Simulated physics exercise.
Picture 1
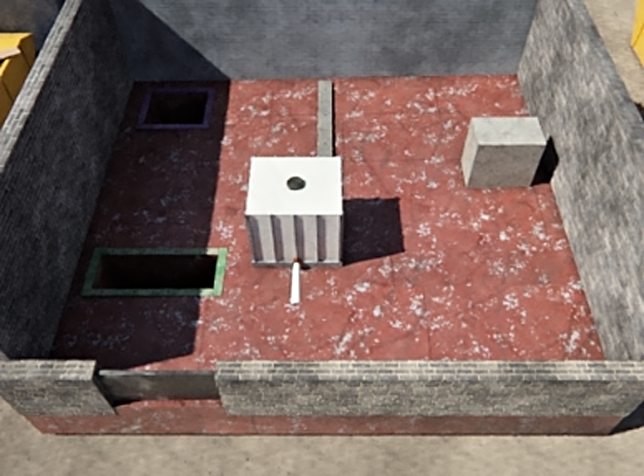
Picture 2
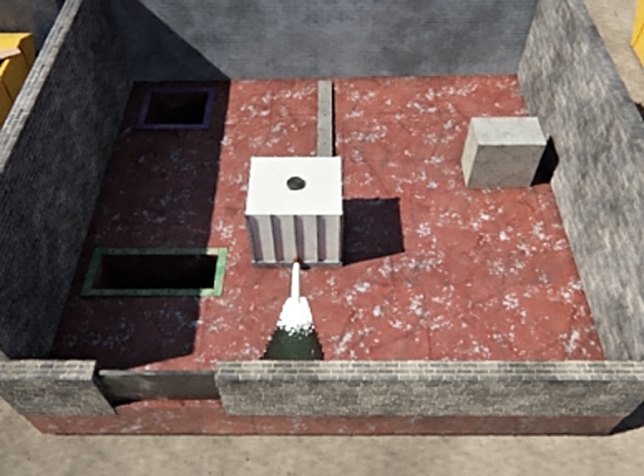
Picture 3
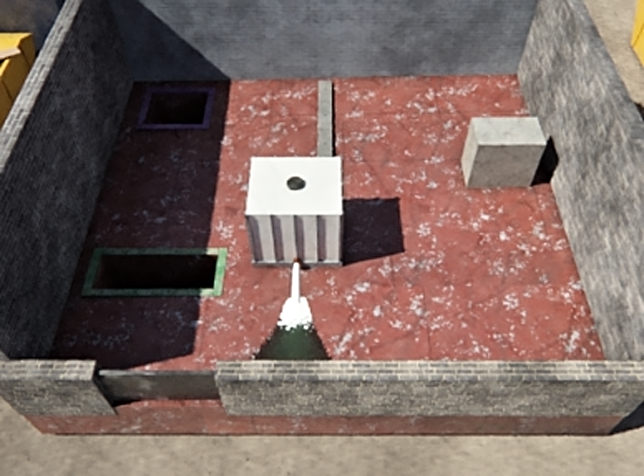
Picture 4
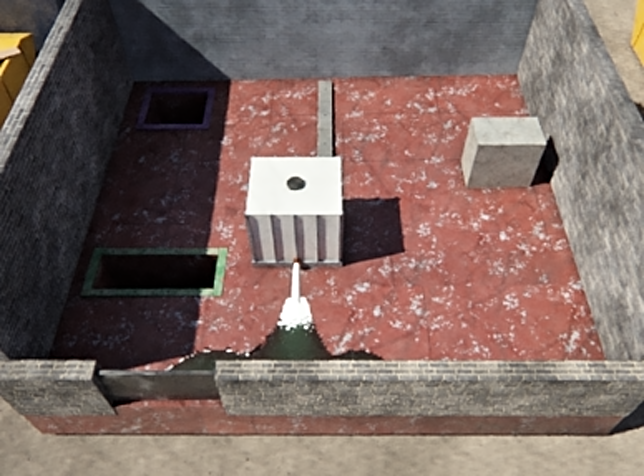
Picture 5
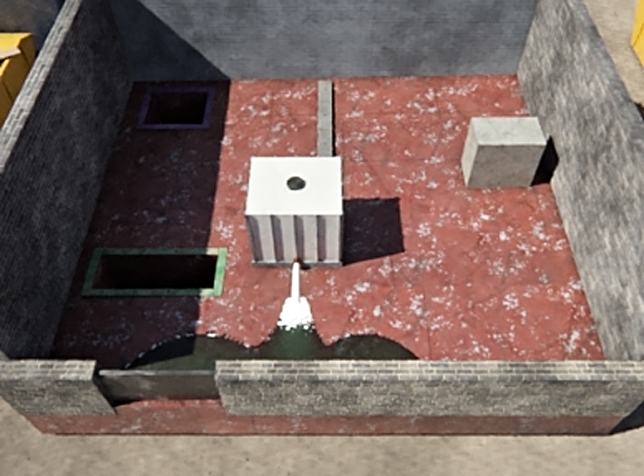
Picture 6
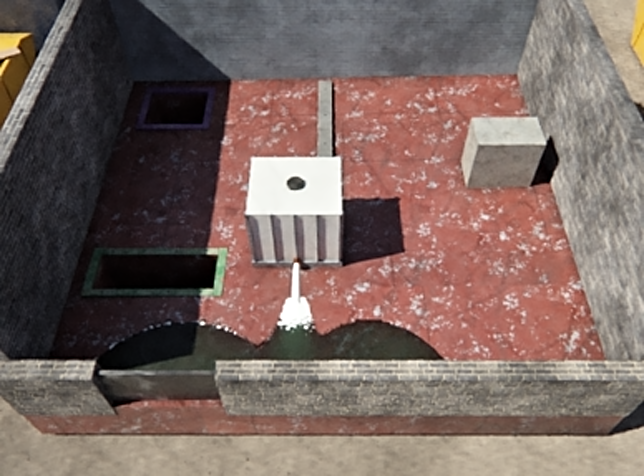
On a walled building plot with a red, white-flecked floor and two open pits, a thin white jet starts from the base of a pale ribbed container. Dark water spreads to the near wall, then fans out left and right along it in widening rounded lobes.
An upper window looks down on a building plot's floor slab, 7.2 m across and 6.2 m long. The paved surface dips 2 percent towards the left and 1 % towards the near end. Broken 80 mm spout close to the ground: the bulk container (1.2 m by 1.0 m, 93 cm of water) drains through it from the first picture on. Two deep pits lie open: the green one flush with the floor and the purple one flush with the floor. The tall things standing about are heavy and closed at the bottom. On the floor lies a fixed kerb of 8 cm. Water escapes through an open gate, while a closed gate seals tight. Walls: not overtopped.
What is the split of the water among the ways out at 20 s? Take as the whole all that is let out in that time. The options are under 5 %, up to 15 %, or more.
Gate opening, not even 5 %; green pit, over 15 %; purple pit, under 5 %.
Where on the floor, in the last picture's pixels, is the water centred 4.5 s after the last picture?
Centre of water: Approx. (237, 351).
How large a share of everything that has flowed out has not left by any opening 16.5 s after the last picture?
72 %.
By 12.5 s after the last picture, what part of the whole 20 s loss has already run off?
Around 55 percent by that point.
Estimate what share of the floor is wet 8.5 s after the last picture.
Roughly 25 percent.
Then, 1.5 s after the last picture water covers 15 % of the floor and is deepest (8 cm) near (294, 387); gone so far, the gate opening 0 %, the green pit 0 %, the purple pit 0 %.
Then, 4.5 s after the last picture water covers 20 % of the floor and is deepest (8 cm) near (294, 387); gone so far, the gate opening 0 %, the green pit 0 %, the purple pit 0 %.
Then, 8.5 s after the last picture water covers 25 % of the floor and is deepest (8 cm) near (294, 387); gone so far, the gate opening 0 %, the green pit 5 %, the purple pit 0 %.
Then, 12.5 s after the last picture water covers 25 % of the floor and is deepest (8 cm) near (294, 387); gone so far, the gate opening 0 %, the green pit 15 %, the purple pit 0 %.
Then, 16.5 s after the last picture water covers 30 % of the floor and is deepest (9 cm) near (294, 387); gone so far, the gate opening 0 %, the green pit 28 %, the purple pit 0 %.
